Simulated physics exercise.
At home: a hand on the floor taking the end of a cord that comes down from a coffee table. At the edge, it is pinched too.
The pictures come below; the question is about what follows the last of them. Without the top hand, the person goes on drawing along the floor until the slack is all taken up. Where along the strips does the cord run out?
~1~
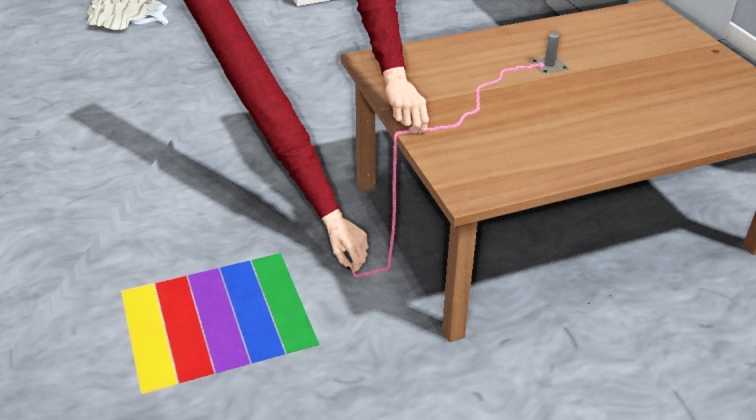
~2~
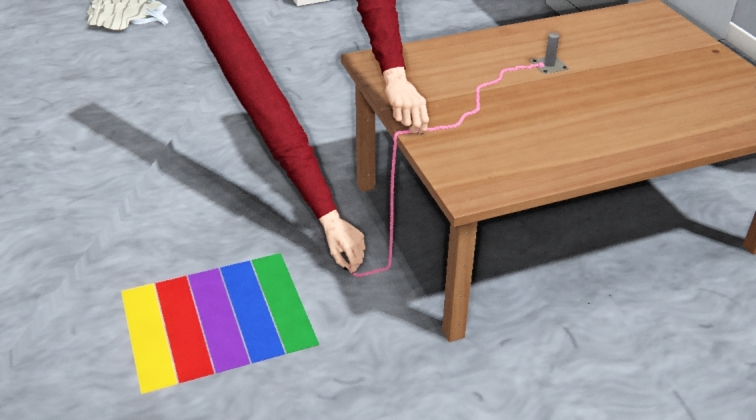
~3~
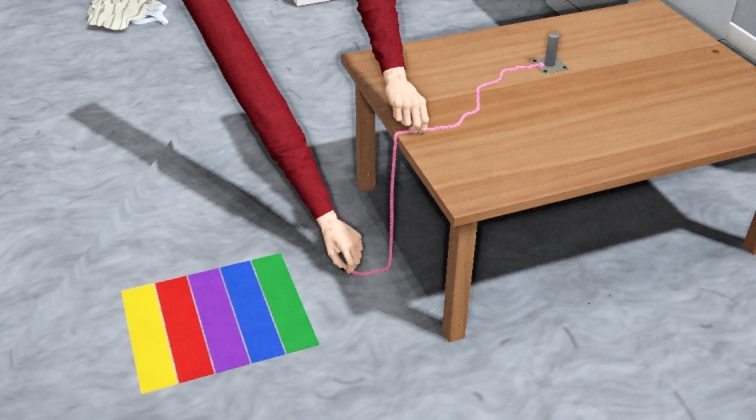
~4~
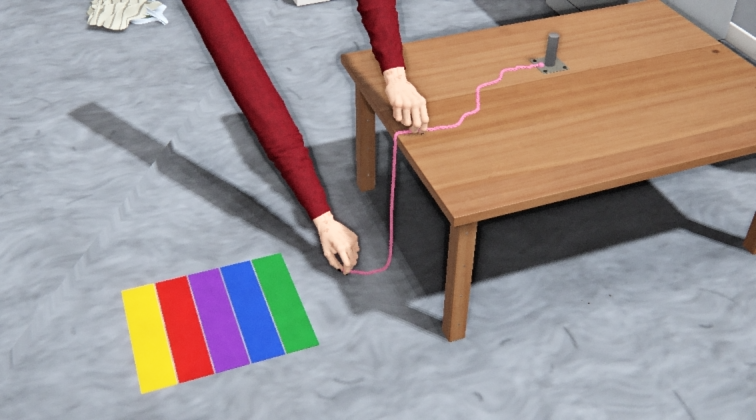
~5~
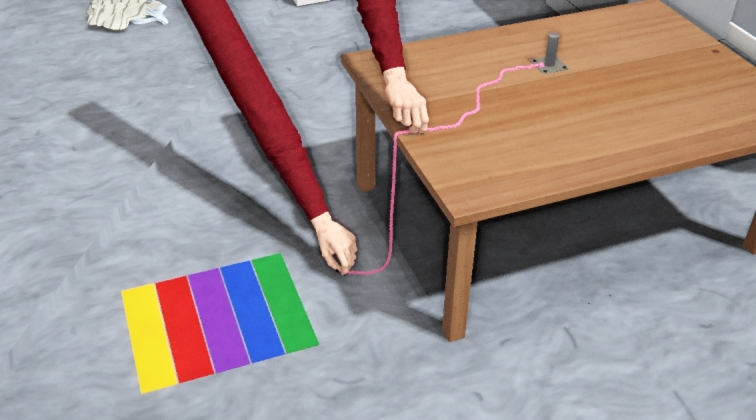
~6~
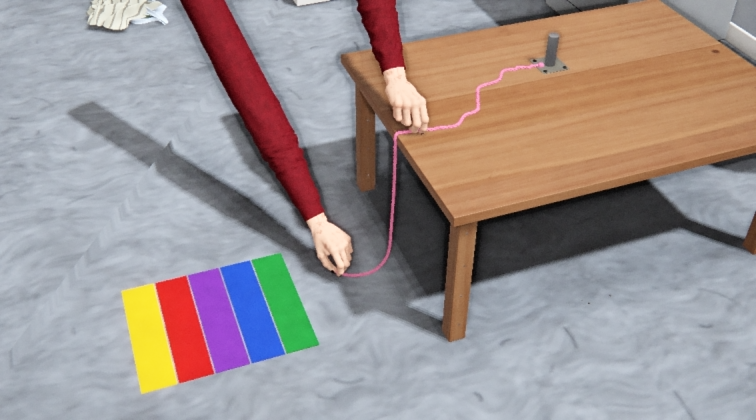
Over the purple strip.
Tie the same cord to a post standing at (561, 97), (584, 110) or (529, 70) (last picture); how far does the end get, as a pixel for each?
Try by try, around (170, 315), (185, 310) and (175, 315).
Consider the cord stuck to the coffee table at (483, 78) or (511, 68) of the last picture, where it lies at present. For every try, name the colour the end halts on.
For the first it's purple, and for the second it's purple.
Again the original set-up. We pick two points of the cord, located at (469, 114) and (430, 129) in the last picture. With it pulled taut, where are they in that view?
Result - first point (436, 111), second point (393, 131).
A little later, end near (277, 287); over green.
Next, end near (235, 298); over blue.
When it is tight, end near (209, 304); over purple. It gets as far as the purple strip.
